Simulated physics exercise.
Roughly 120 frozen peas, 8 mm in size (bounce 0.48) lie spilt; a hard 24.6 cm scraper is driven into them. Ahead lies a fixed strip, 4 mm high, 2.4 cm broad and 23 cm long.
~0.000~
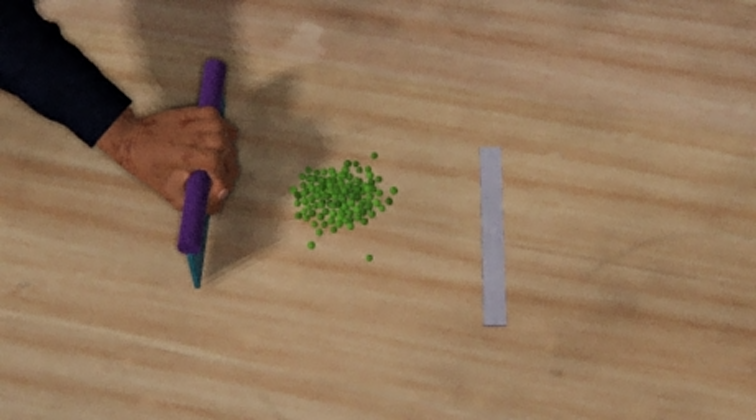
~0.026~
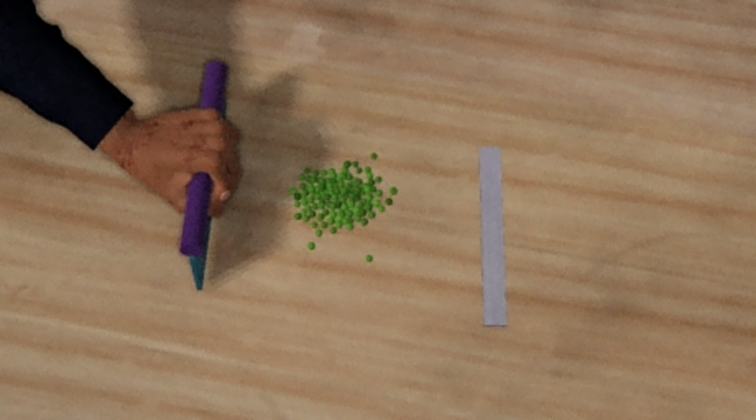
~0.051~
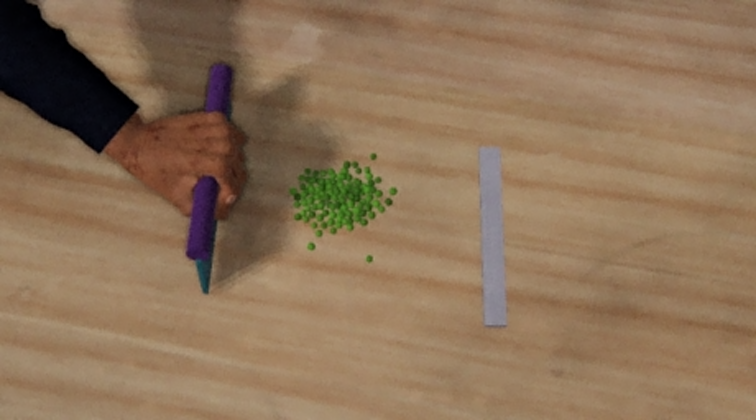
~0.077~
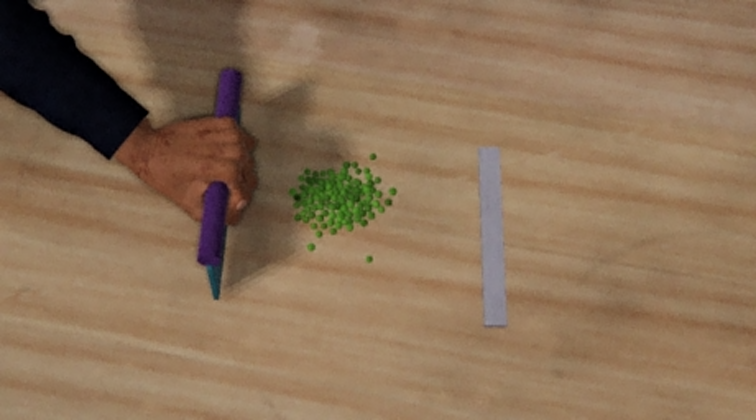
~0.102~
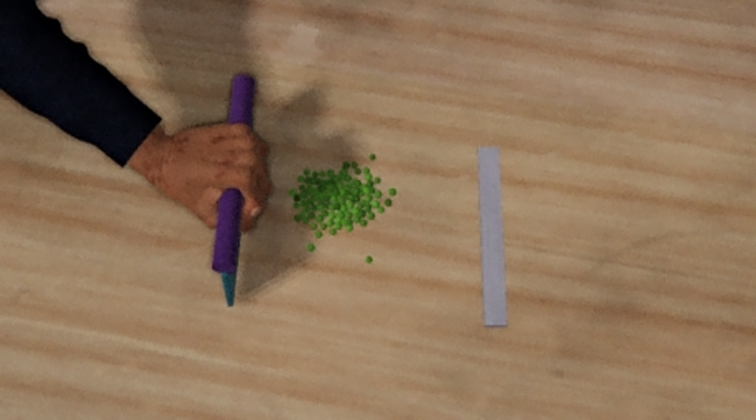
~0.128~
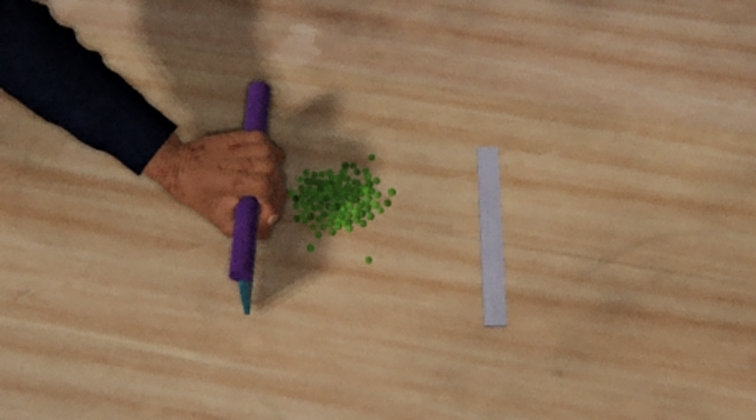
A hand slides a purple-handled scraper rightward across a wooden surface near loose green peas.
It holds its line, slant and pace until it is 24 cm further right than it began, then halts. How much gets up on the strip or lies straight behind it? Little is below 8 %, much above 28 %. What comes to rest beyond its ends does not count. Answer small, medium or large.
On or straight behind the strip: Small.
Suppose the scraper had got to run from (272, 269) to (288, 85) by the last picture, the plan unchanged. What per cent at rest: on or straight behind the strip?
Over 25.
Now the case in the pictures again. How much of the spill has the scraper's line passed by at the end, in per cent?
Roughly 0 per cent.
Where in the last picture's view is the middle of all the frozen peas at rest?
Around (468, 223).
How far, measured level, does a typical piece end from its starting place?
Some 16 cm.
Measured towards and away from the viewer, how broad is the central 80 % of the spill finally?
Roughly 20 cm.
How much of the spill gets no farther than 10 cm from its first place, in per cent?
About 0 per cent.
After 0.30 s, scraper 19 cm from its start, spill 14 cm wide; elsewhere 100 %.
After 0.47 s, scraper 25 cm from its start, spill 21 cm wide; elsewhere 100 %.
After 0.62 s, scraper 25 cm from its start, spill 25 cm wide; on or straight behind the strip 5 %, elsewhere 95 %.
In the end, at 1.5 s, on or straight behind the strip 5 %, elsewhere 95 %.
